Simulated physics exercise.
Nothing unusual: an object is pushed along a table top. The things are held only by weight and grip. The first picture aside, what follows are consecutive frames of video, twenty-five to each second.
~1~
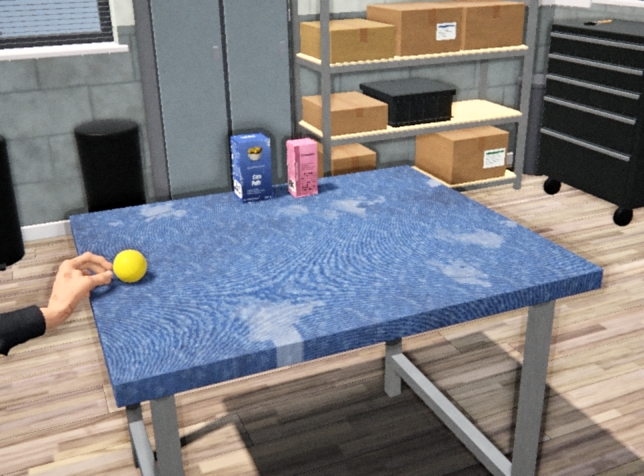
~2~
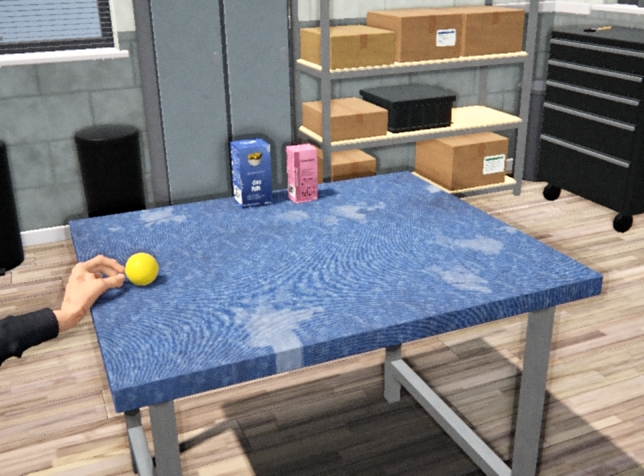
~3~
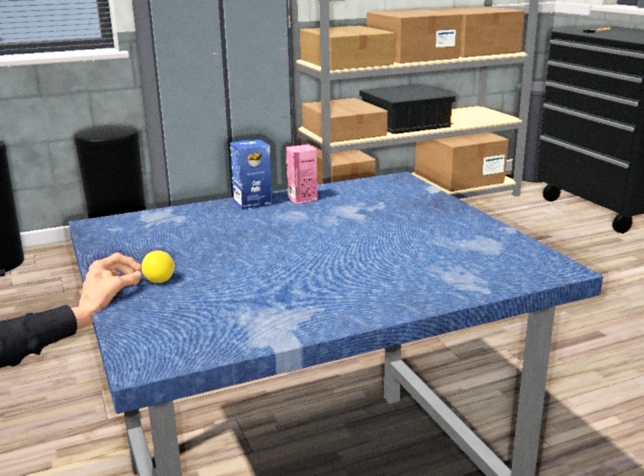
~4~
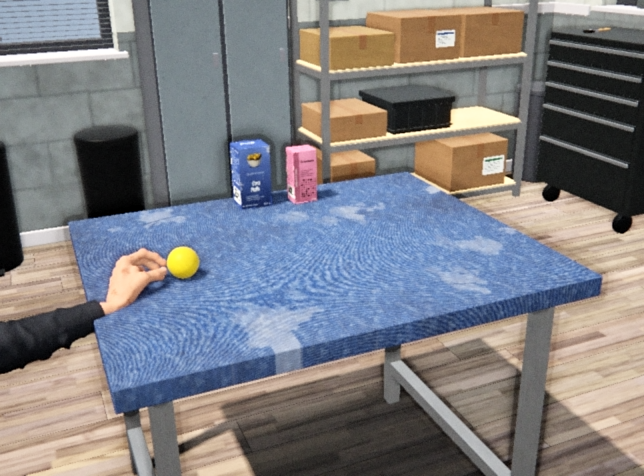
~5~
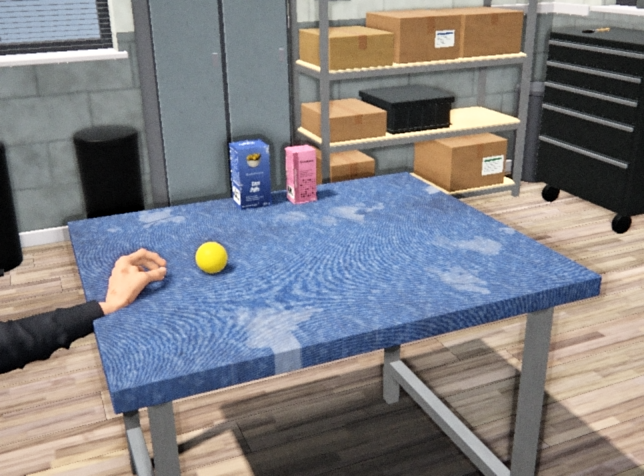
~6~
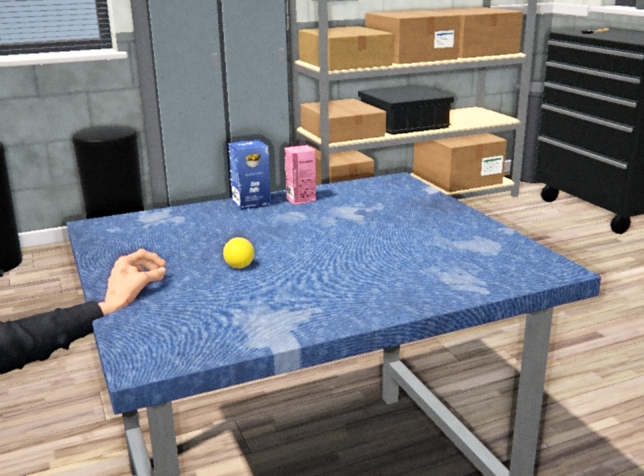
In a workshop with grey block walls, a steady, raised view looks down on a table with a patterned blue top. A blue box and a pink box stand at its back edge, cardboard boxes fill shelves behind, a black drawer cabinet is at right, and a hand holds a yellow lemon at left. The hand pushes the lemon rightward, then stays still while the lemon moves on alone, farther right.
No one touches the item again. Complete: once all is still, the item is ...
Off the table.
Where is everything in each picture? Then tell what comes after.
In the first picture, under the hand; yellow lemon (130, 266).
In the second picture, under the hand; yellow lemon (142, 269).
In the third picture, under the hand; yellow lemon (158, 267).
In the fourth picture, yellow lemon (183, 263).
In the fifth picture, yellow lemon (212, 258) shifted about its own width.
In the sixth picture, yellow lemon (239, 253) shifted well along.
Then, 0.20 s on from there, yellow lemon shifted well along near (362, 231).
Then, 0.50 s on from there, yellow lemon now off the table.
Then, 0.90 s on from there, things are still on the move.
In the end, off the table, yellow lemon.
